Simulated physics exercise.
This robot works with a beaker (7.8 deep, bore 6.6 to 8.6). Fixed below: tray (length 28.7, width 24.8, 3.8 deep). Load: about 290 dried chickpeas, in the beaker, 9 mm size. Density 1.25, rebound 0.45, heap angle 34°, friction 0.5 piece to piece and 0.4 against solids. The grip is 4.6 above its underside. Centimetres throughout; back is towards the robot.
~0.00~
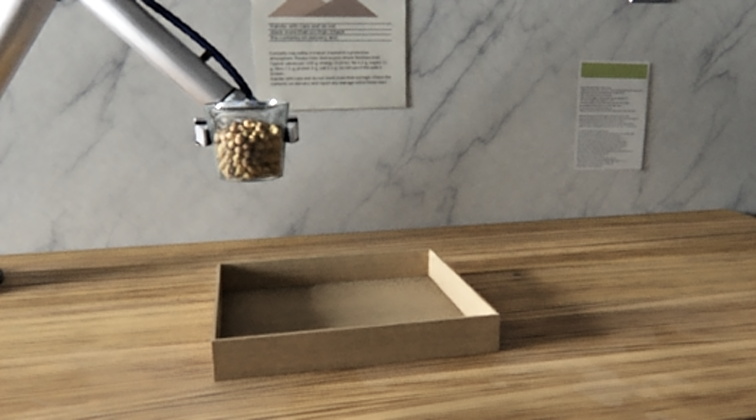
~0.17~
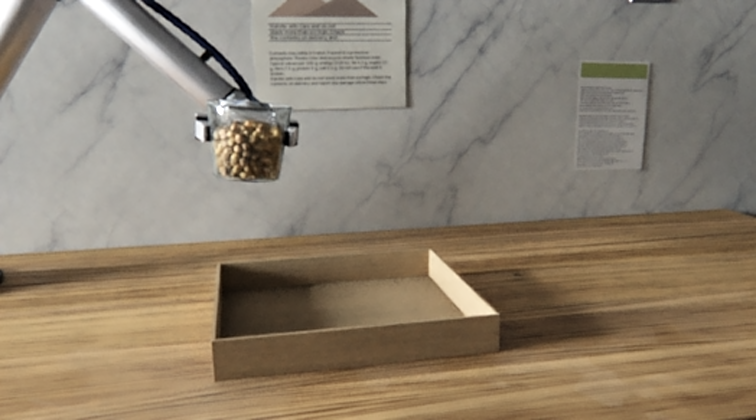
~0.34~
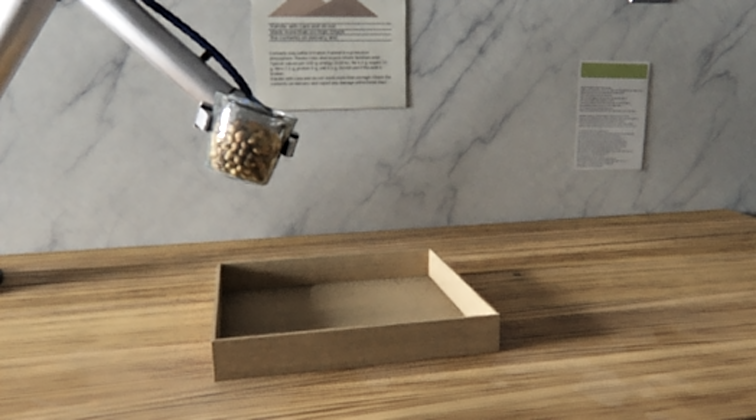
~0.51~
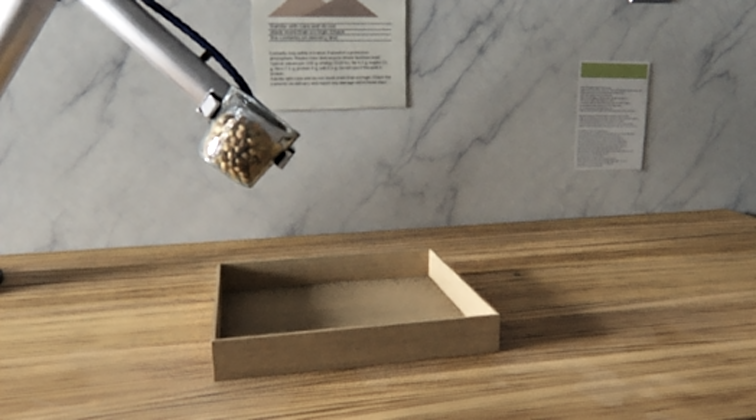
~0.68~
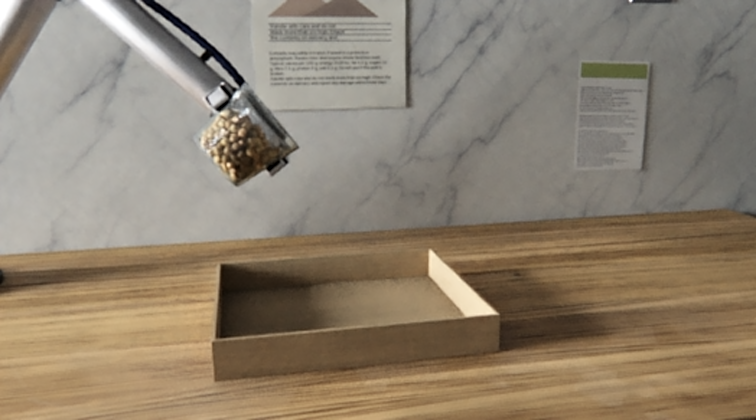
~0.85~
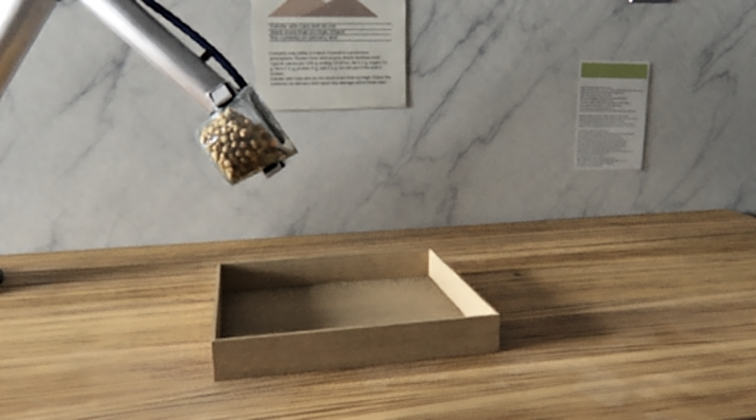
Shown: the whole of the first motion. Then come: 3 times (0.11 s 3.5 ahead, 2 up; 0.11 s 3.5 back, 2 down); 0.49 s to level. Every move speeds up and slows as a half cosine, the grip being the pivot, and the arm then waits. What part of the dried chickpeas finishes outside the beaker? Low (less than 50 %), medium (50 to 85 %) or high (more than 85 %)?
Share outside the beaker: Medium (50 to 85 %).
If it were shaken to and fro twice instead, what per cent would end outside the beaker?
Then about 50 per cent.
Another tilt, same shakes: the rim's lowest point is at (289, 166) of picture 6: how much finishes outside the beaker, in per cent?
Some 95 per cent.
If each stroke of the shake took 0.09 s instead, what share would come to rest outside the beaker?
In that case some 80 per cent.
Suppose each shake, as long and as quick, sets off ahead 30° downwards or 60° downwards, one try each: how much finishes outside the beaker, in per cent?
About 15 and 5 per cent.
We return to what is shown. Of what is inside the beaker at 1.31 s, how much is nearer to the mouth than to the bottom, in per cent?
Some 50 per cent.
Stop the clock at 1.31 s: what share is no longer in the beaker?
Near 45 per cent so far.
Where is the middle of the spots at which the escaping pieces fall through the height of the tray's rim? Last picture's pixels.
Near (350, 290).
After 1.31 s, tilted 58° forward, highest piece 22 above the table; 153 in the beaker, 91 in the tray, 46 in flight or on a rim.
After 1.77 s, tilted 26° forward, highest piece 23 above the table; 176 in the tray, 112 in the beaker, 2 on the table or floor.
After 2.20 s, level, highest piece 23 above the table; 176 in the tray, 112 in the beaker, 2 on the table or floor.
After 3.25 s, level, highest piece 23 above the table; 176 in the tray, 112 in the beaker, 2 on the table or floor.
At rest, 176 in the tray, 112 in the beaker, 2 on the table or floor. That is 61 % outside the beaker.
